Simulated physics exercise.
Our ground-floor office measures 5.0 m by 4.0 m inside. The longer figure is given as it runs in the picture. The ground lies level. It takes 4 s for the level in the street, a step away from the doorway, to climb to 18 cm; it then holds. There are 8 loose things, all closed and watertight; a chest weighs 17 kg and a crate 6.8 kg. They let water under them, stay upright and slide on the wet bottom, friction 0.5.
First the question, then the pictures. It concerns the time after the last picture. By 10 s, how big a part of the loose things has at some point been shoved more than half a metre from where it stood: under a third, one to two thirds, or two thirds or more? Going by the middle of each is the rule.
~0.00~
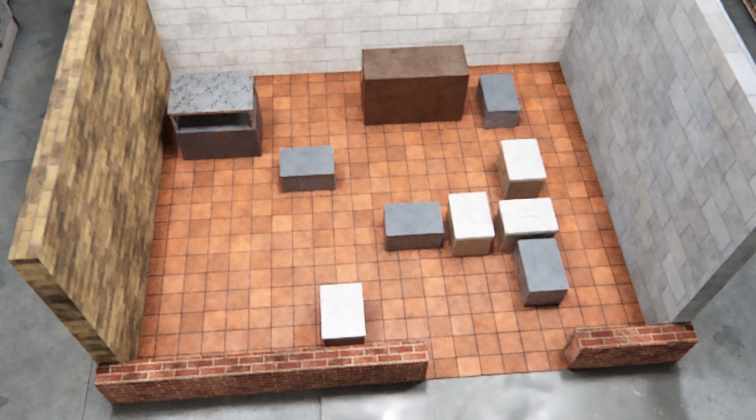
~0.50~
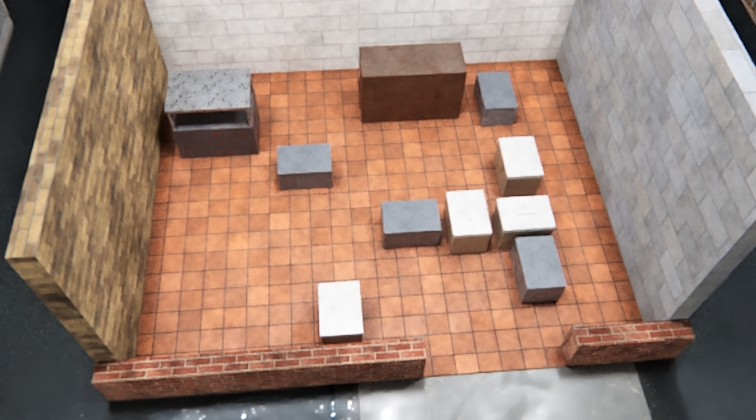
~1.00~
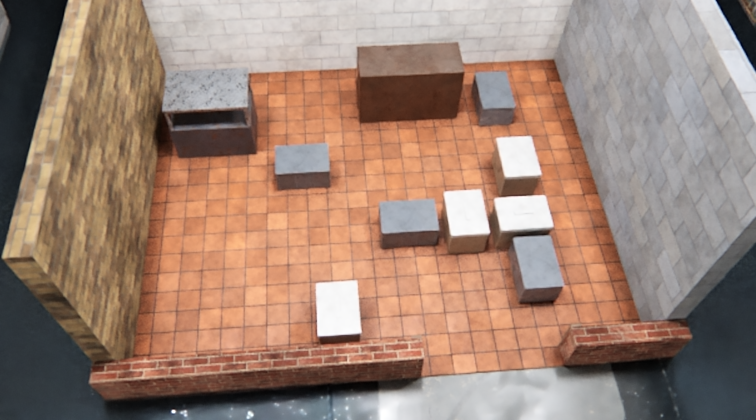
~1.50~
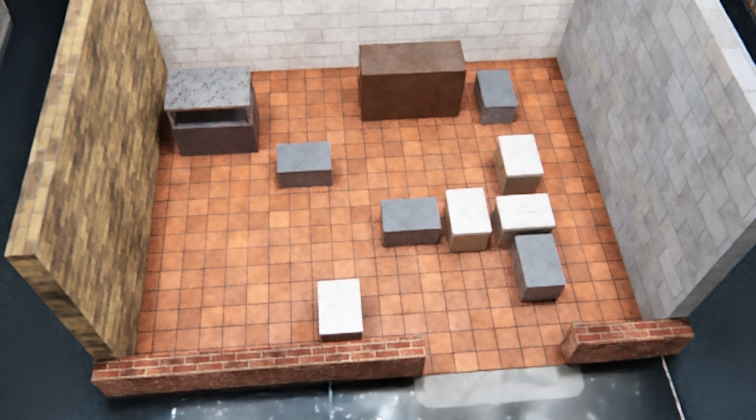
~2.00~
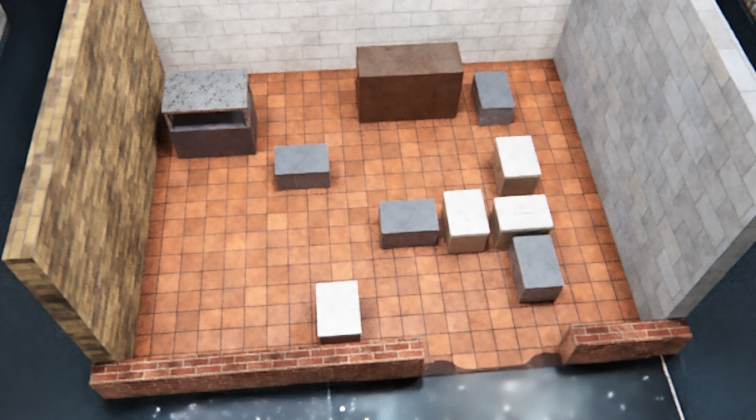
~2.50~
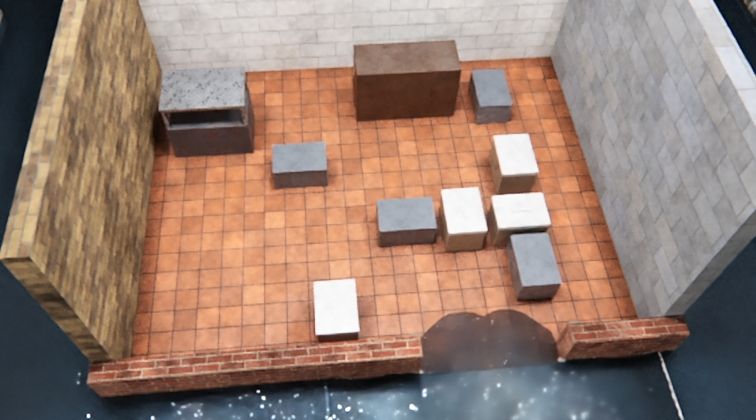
I'm guessing the result is some.
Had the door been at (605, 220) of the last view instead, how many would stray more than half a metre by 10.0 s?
That would give 8.
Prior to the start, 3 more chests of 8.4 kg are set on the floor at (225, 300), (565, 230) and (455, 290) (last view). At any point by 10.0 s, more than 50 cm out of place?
The first one stays inside the mark, the next tops the mark, and the last tops the mark.
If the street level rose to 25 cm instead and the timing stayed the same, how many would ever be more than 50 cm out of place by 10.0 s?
Then 7 of them.
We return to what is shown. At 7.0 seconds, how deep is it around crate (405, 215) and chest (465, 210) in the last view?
First roughly 4 cm, second roughly 6 cm.
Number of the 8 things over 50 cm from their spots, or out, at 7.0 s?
It comes to 4.
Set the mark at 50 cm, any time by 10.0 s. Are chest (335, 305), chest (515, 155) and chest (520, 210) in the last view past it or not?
Order as asked - a smaller shift, a smaller shift, a smaller shift.
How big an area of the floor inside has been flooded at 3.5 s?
About 1.5 m2.
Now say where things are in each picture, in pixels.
In the first picture, a chest at (523, 159), on the bottom; a crate at (307, 161) rests on the ground; water covers 0.0 m2; 0 of 8 have shifted.
In the second picture, a chest at (521, 156) rests on the ground; a crate at (304, 158) rests on the ground; 0.0 m2 under water; 0 of 8 have shifted.
In the third picture, a chest at (519, 156) rests on the ground; a crate at (302, 158), on the bottom; water covers 0.0 m2; 0 of 8 have shifted.
In the fourth picture, a chest at (521, 154) rests on the ground; a crate at (304, 156), on the bottom; 0.0 m2 under water; 0 of 8 have shifted.
In the fifth picture, a chest at (518, 156) rests on the ground; a crate at (302, 159) rests on the ground; water covers 0.0 m2; 0 of 8 have shifted.
In the sixth picture, a chest at (516, 154) rests on the ground; a crate at (299, 157), on the bottom; water covers 0.4 m2; 0 of 8 have shifted.
After 3.5 s 0 of 8 are over 50 cm from their spots; 0 afloat.
After 4.5 s 0 of 8 are over 50 cm from their spots; 0 afloat.
After 7.0 s 4 of 8 are over 50 cm from their spots; 2 afloat.
After 10.0 s 5 of 8 are over 50 cm from their spots, and 5 have been at some point; 4 afloat.
